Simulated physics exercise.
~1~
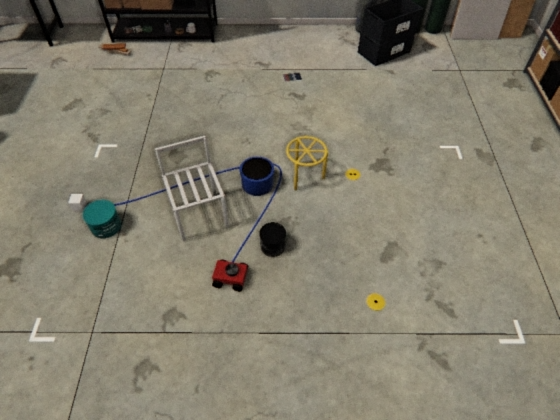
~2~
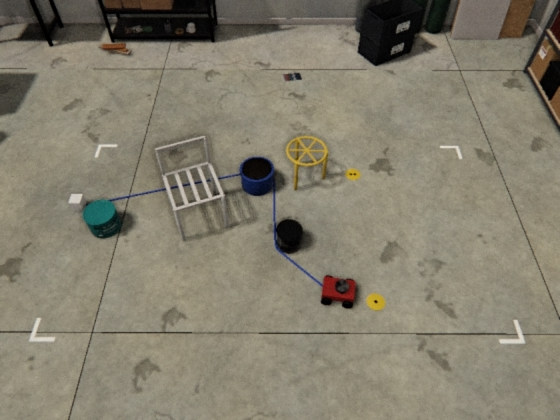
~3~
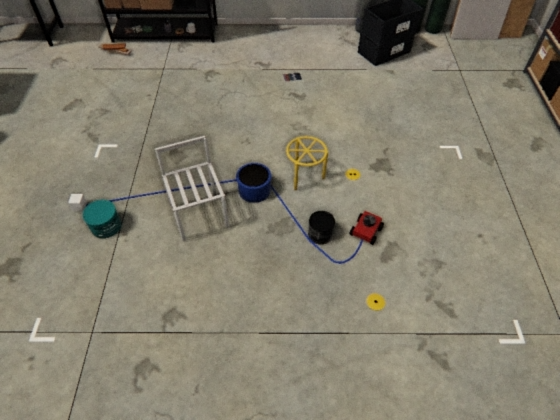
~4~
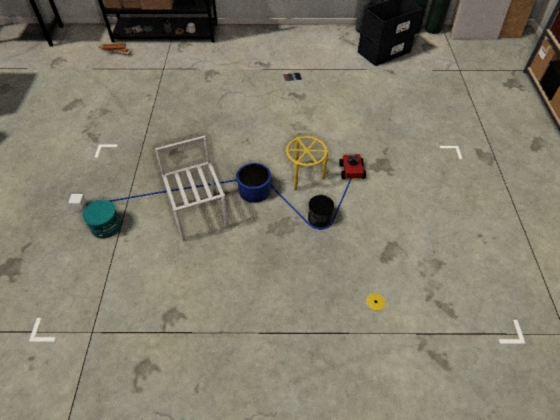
A small red cart pulls a thin blue lead across a concrete workshop floor, starting below a blue pot and beside a black bin, with a white chair, a teal bin and a yellow stool nearby. It travels right and slightly down toward the lower yellow mark, and the black bin shifts right with the lead against it. The cart then heads upward, the lead curving loosely below the black bin, which now sits farther right. Finally the cart rests over the upper yellow mark beside the stool, the lead bent around the displaced black bin, which has edged upward.
